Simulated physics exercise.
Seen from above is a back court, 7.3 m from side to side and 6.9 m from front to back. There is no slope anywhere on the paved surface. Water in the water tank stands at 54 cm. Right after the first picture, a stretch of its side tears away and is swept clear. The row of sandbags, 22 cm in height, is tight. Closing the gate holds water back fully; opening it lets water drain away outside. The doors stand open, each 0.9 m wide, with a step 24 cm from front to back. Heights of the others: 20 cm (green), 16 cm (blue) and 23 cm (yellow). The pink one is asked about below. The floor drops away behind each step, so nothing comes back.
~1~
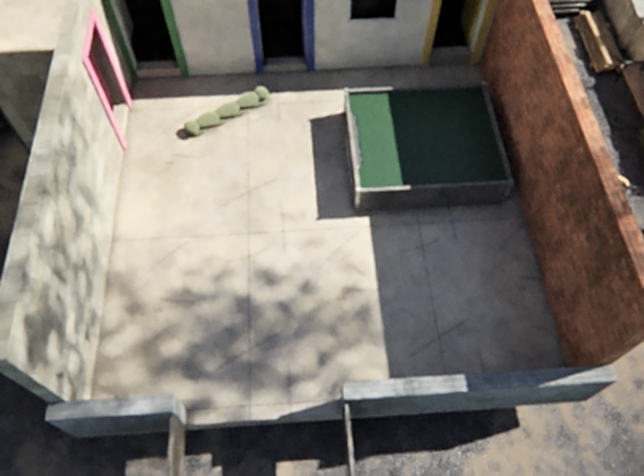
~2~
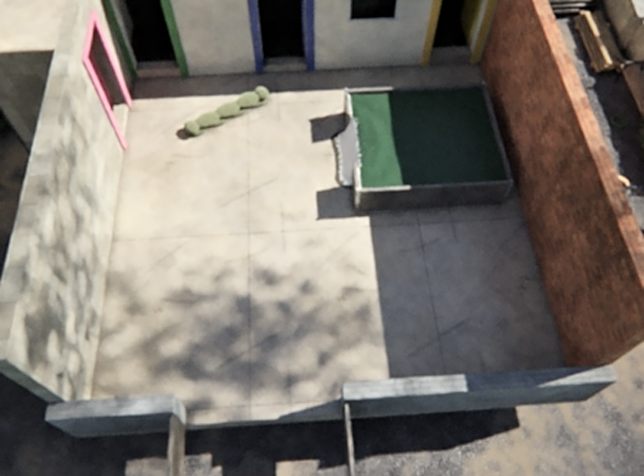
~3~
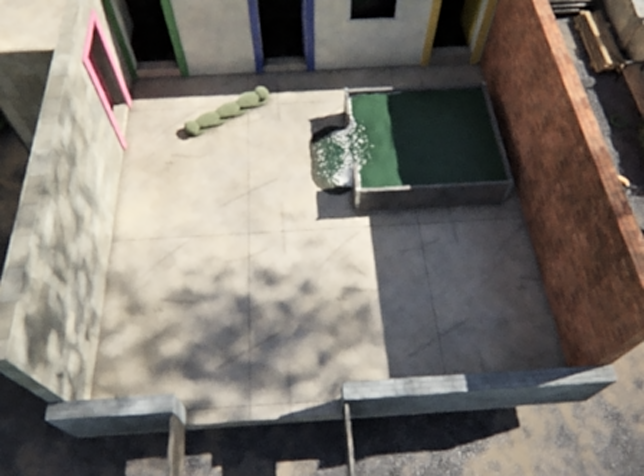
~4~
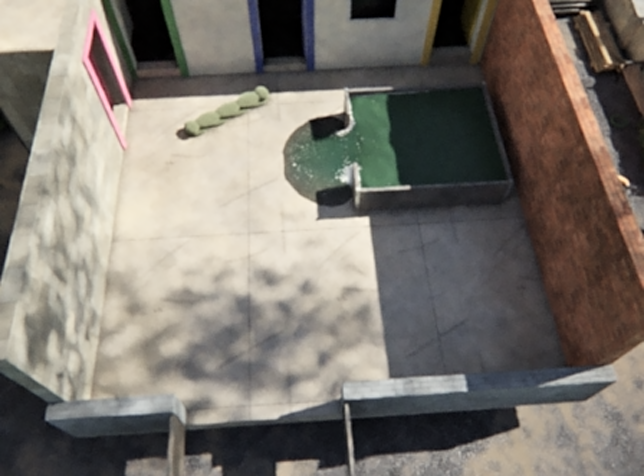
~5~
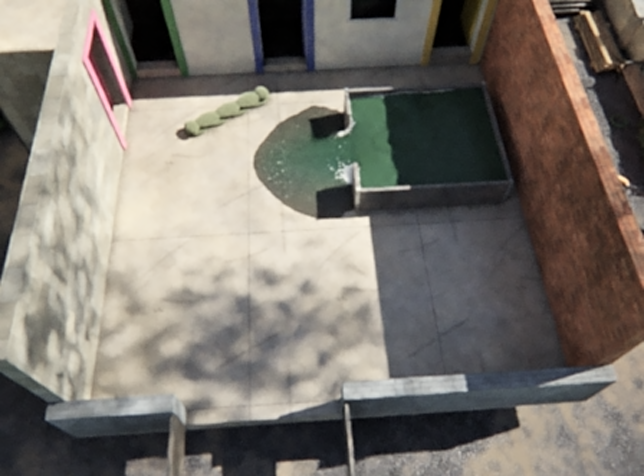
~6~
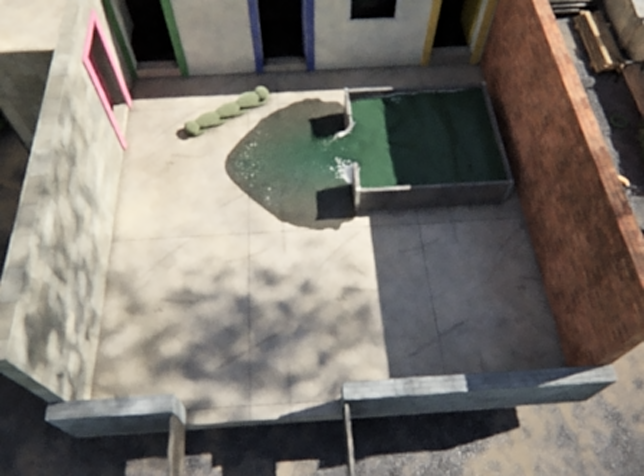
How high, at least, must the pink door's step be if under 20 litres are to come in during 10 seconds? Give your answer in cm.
I would say about 7 cm.
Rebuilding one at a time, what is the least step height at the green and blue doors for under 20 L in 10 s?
Roughly 10.5 cm for the green door and roughly 6.5 cm for the blue door.
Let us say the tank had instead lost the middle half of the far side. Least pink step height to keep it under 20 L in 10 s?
Then 8.5 cm.
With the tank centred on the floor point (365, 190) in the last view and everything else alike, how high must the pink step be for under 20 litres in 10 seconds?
It must be around 14.0 cm tall.
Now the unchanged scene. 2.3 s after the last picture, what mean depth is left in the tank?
Near 31 cm, averaged.
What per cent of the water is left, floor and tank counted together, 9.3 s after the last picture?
About 92 %.
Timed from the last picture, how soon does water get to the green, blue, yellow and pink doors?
Green = 2.2 s, blue = 1.3 s, yellow = 5.0 s, pink = 1.1 s.
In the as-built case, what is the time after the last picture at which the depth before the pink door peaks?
2.8 s.
Then, 0.7 s after the last picture water covers 20 % of the floor, deepest (31 cm) near (342, 159); it has not reached the pink door.
Then, 2.3 s after the last picture water covers 40 % of the floor, deepest (27 cm) near (137, 201); 10 cm at the pink door, 0 litres in over its 15 cm step.
Then, 9.3 s after the last picture water covers 95 % of the floor, deepest (12 cm) near (89, 415); 8 cm at the pink door, 0 litres in over its 15 cm step.
At the pink door as built, the water peaked near 11 cm, 2.7 s after the last picture.
Run again over the same 10 s with other heights there, 33 litres in over 6 cm, 14 litres over 8 cm. The limit of 20 litres is kept from about 7 cm up.
